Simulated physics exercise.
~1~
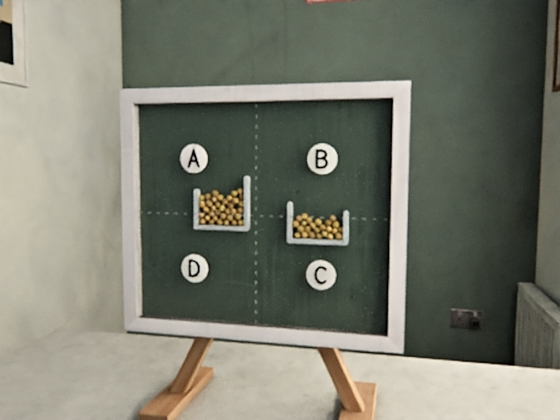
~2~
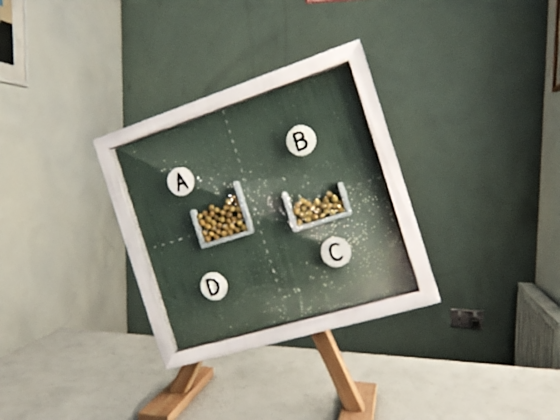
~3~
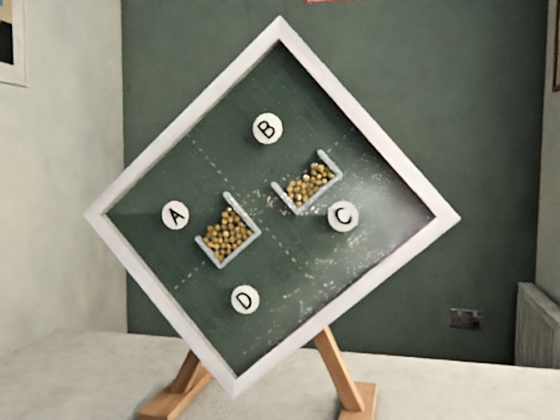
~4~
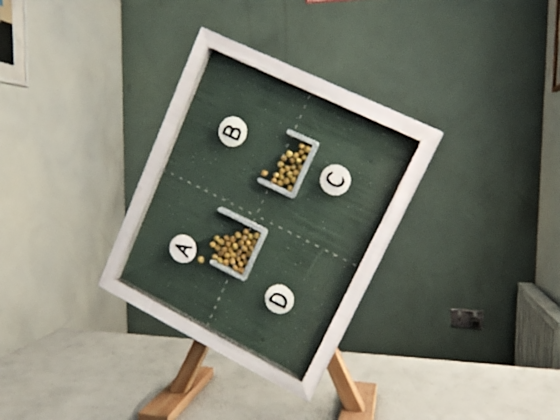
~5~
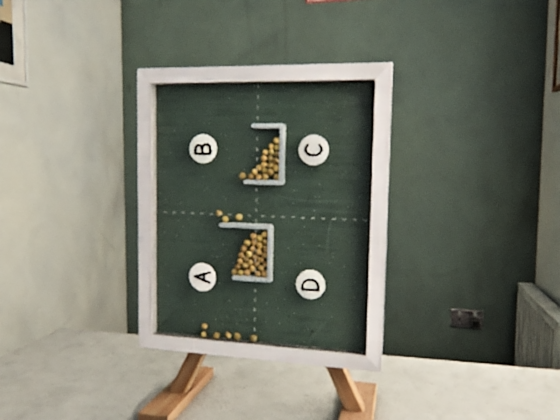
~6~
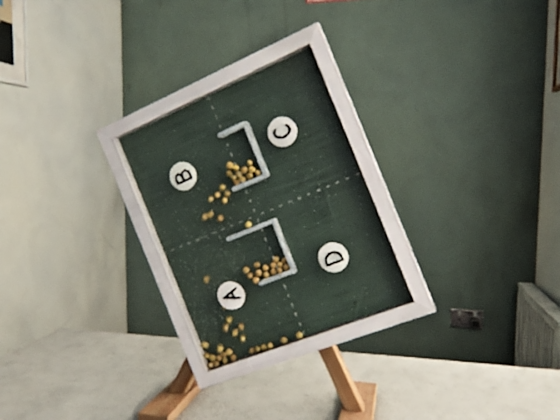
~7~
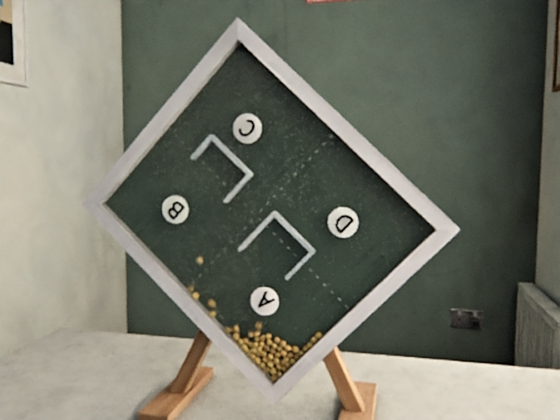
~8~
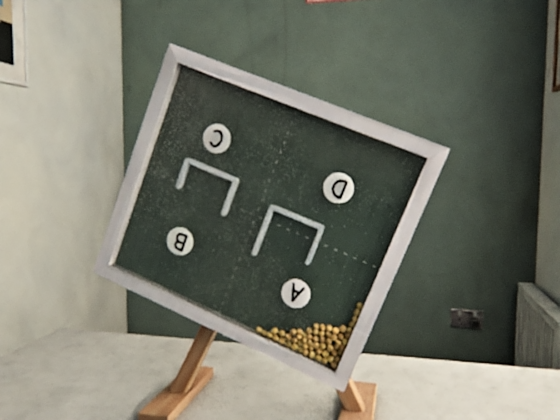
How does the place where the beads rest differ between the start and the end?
At the start the beads sit in the two trays around the middle of the board. At the end they lie in a heap in the lowest corner of the frame, towards the right and near the letter A.
